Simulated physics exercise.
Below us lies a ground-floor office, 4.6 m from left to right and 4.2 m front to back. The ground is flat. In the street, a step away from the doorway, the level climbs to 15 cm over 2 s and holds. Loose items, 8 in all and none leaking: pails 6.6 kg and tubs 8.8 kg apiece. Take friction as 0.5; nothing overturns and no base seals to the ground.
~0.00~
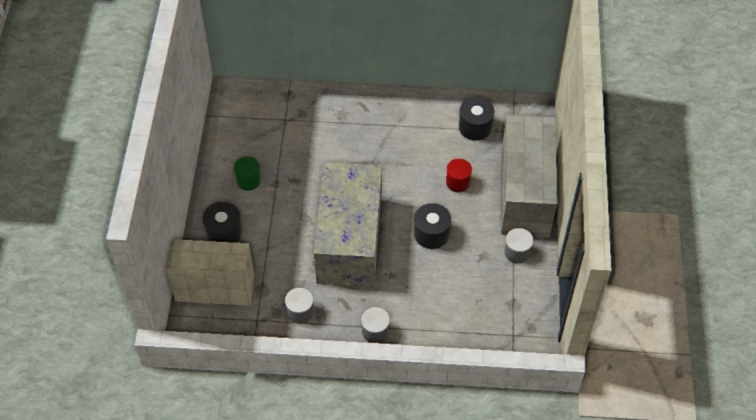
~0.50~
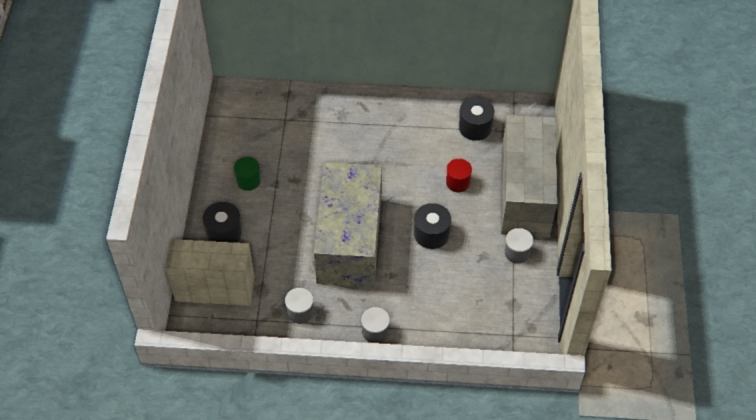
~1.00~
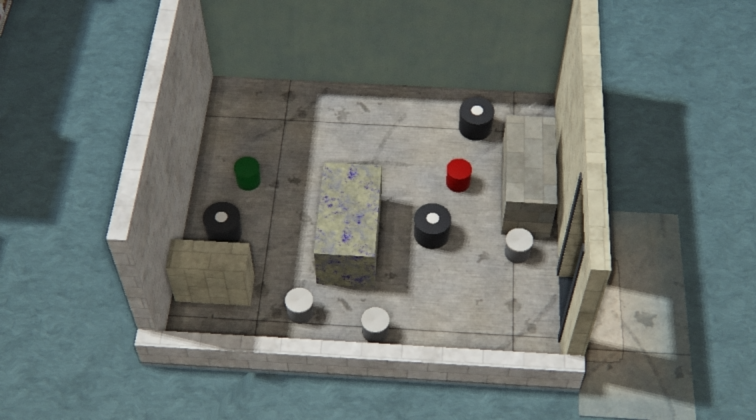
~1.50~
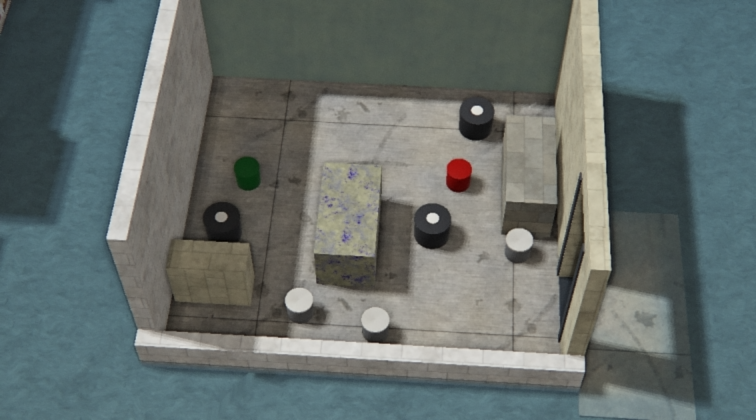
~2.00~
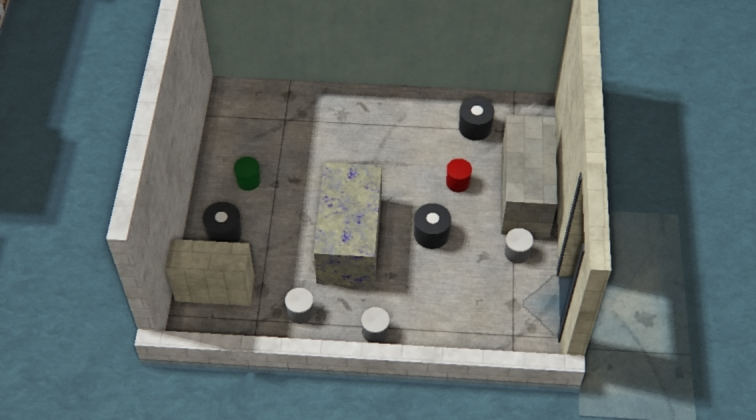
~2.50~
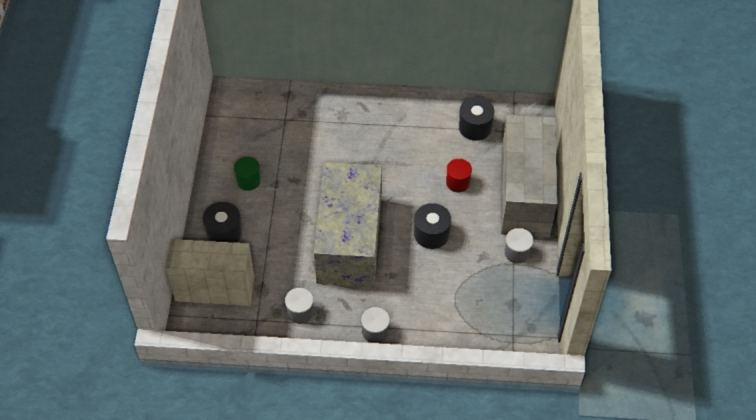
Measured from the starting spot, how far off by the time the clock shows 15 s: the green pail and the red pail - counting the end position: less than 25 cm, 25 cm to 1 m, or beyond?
Green pail barely shifts, red pail holds its place.
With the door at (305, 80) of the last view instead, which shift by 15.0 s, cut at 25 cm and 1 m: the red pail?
In that case the red pail stays put.
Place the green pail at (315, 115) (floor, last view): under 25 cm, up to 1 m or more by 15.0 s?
It holds its place.
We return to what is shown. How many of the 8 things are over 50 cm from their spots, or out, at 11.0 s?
By then 1.
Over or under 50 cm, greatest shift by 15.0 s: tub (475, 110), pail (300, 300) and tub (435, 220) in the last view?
In that order: Less, past it, less.
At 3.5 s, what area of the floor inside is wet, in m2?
Roughly 4.0 m2.
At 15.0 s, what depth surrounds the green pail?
About 4 cm.
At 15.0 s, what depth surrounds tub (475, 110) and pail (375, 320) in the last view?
About 4 and 12 cm.
After 3.5 s the green pail is near (247, 167), 0.0 m from its start, aground; the red pail is near (459, 169), 0.0 m from its start, aground; 0 afloat.
After 6.8 s the green pail is near (247, 167), 0.0 m from its start, aground; the red pail is near (459, 169), 0.0 m from its start, aground; 0 afloat.
After 11.0 s the green pail is near (247, 167), 0.0 m from its start, aground; the red pail is near (459, 169), 0.0 m from its start, aground; 1 afloat.
After 15.0 s the green pail is near (247, 167), 0.0 m from its start, aground; the red pail is near (459, 169), 0.0 m from its start, aground; 1 afloat.
